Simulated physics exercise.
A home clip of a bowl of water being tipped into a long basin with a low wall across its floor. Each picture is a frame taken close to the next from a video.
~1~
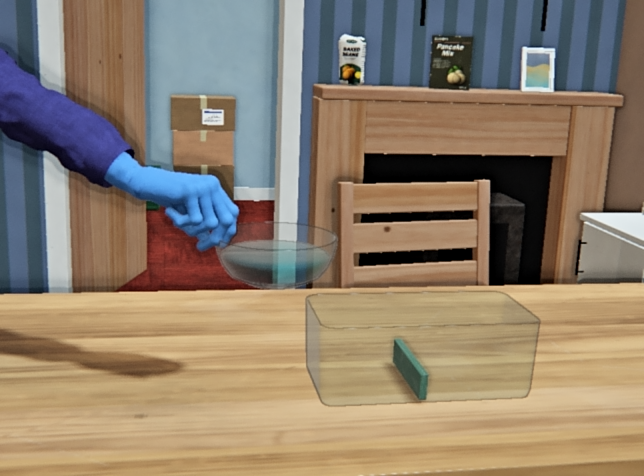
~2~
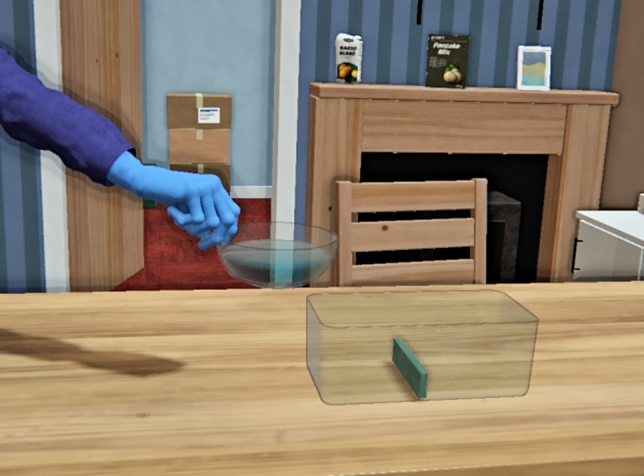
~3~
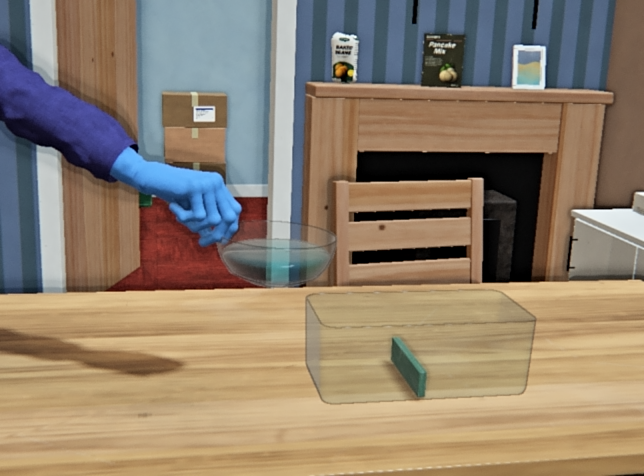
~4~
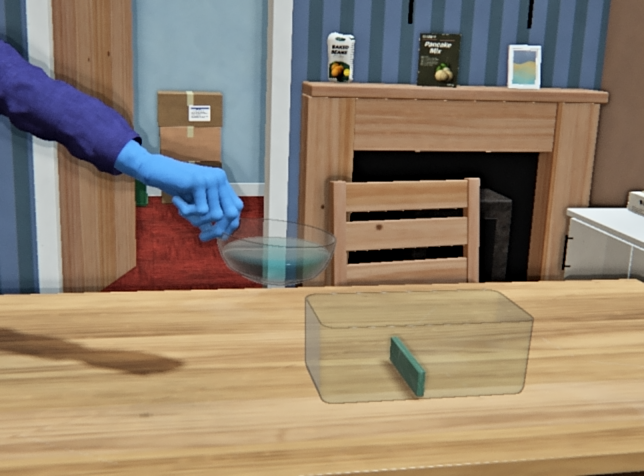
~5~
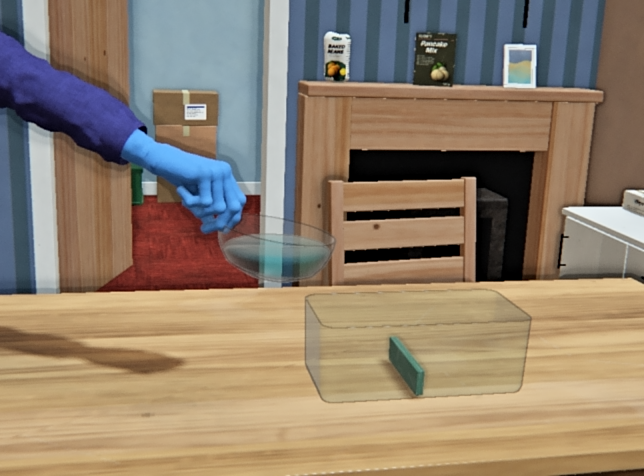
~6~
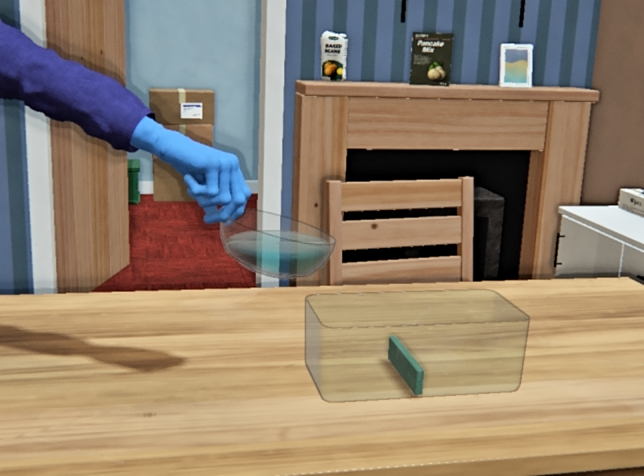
The video shows a blue-gloved hand holding a clear bowl of bluish water above a wooden table, beside a transparent basin with a low green wall inside, then gradually tilting the bowl slightly to the right.
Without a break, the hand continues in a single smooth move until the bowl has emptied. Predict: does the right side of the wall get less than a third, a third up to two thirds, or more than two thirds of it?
The share right of the wall does not reach a third.
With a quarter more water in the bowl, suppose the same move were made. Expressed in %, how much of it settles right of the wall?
Best guess: Around 20 %.
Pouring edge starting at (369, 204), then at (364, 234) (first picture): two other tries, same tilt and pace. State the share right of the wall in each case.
It comes out at around 90 percent and then around 80 percent.
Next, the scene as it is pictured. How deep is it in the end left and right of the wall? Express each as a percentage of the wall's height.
I'd say close to 60 per cent on the left side and 10 on the right.
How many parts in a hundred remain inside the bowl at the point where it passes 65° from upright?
Some 45 in a hundred has yet to spill out.
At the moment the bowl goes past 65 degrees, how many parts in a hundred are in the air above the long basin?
Around 35 %.
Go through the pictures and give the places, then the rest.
The first picture shows tilt 0°; pouring edge (335, 236); surface from (220, 253) to (329, 252); the long basin's rim runs from (313, 312) to (522, 307); the wall's top is at (410, 357).
The second picture shows tilt 1°; pouring edge (335, 236); surface from (221, 252) to (329, 251).
The third picture shows tilt 2°; pouring edge (335, 237); surface from (222, 251) to (328, 250).
The fourth picture shows tilt 5°; pouring edge (334, 238); surface from (222, 249) to (328, 248).
The fifth picture shows tilt 9°; pouring edge (334, 239); surface from (223, 246) to (328, 246).
The sixth picture shows tilt 14°; pouring edge (334, 240); surface from (225, 241) to (330, 242).
A moment on, the bowl is tipped part way and 43 per cent is still to pour, 20 is left of the wall and 0 right of it.
Next, the bowl is tipped right over and 1 per cent is still to pour, 84 is left of the wall and 9 right of it.
Then the bowl is tipped right over and 0 per cent is still to pour, 89 is left of the wall and 11 right of it.
Later the bowl is tipped right over and 0 per cent is still to pour, 89 is left of the wall and 11 right of it.
At rest 88 per cent lies left of the wall, 11 right of it and 1 outside.
